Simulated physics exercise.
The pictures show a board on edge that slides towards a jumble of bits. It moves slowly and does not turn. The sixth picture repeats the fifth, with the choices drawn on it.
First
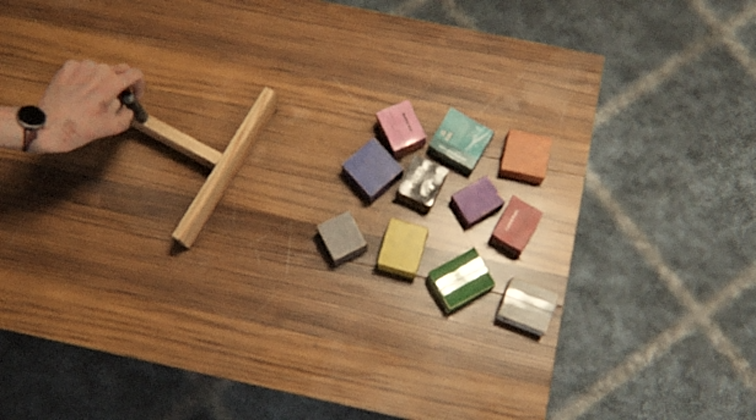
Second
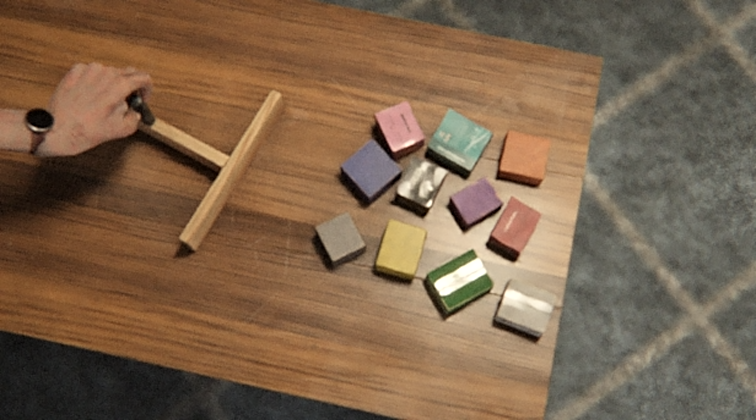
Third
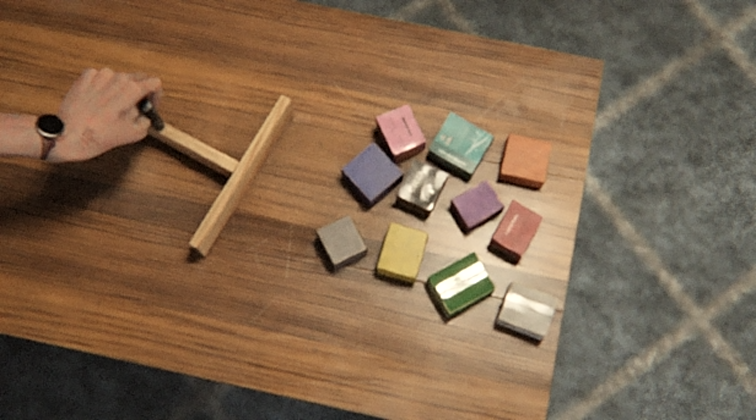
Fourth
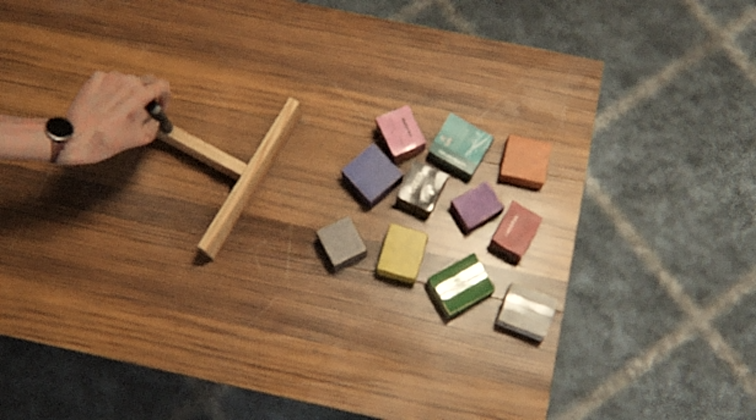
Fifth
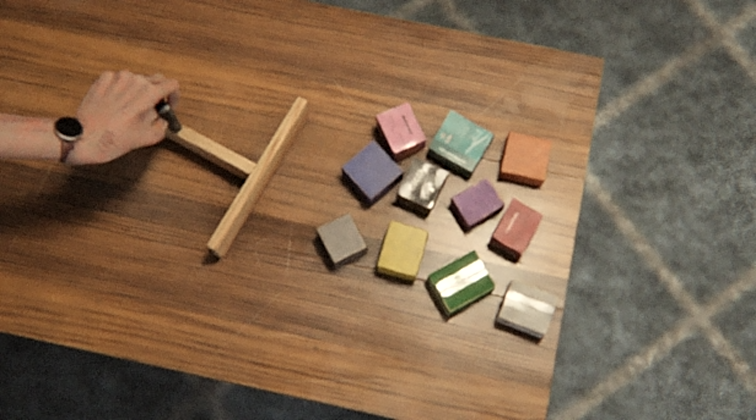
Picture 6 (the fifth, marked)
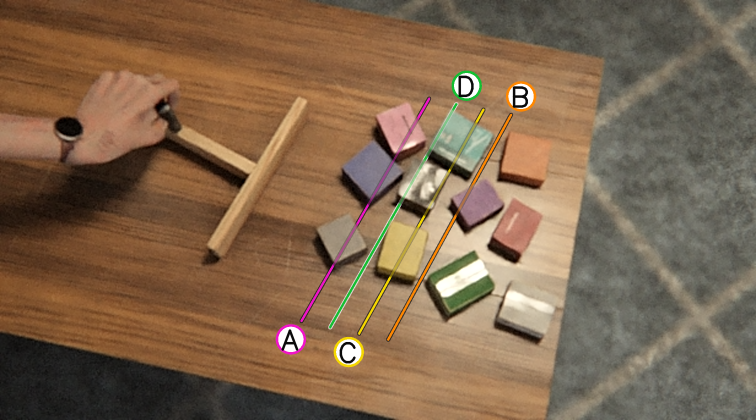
The clip shows a hand with a wristwatch holding the handle of a T-shaped wooden tool on a wooden table, slowly sliding its crosspiece a short way right, toward a loose group of colourful blocks and boxes that stay still.
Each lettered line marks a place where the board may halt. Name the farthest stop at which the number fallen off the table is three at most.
Line B.
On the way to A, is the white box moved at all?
By then, no.
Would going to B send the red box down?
By then, yes.
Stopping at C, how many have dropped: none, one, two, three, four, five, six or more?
In all, none.
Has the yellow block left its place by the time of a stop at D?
Yes.
On the marked copy, A at (368, 206); B at (452, 224); C at (424, 218); D at (396, 212).
With B. Early on, board (326, 186); blue block (376, 174); white box (527, 309).
Further on, board (396, 200); red box (543, 237); orange block (549, 165).
At the end, board (450, 211); red box over the edge; orange block over the edge; three fallen.
As for the rest, A is within the limit but short; C is within the limit but short; D is within the limit but short.
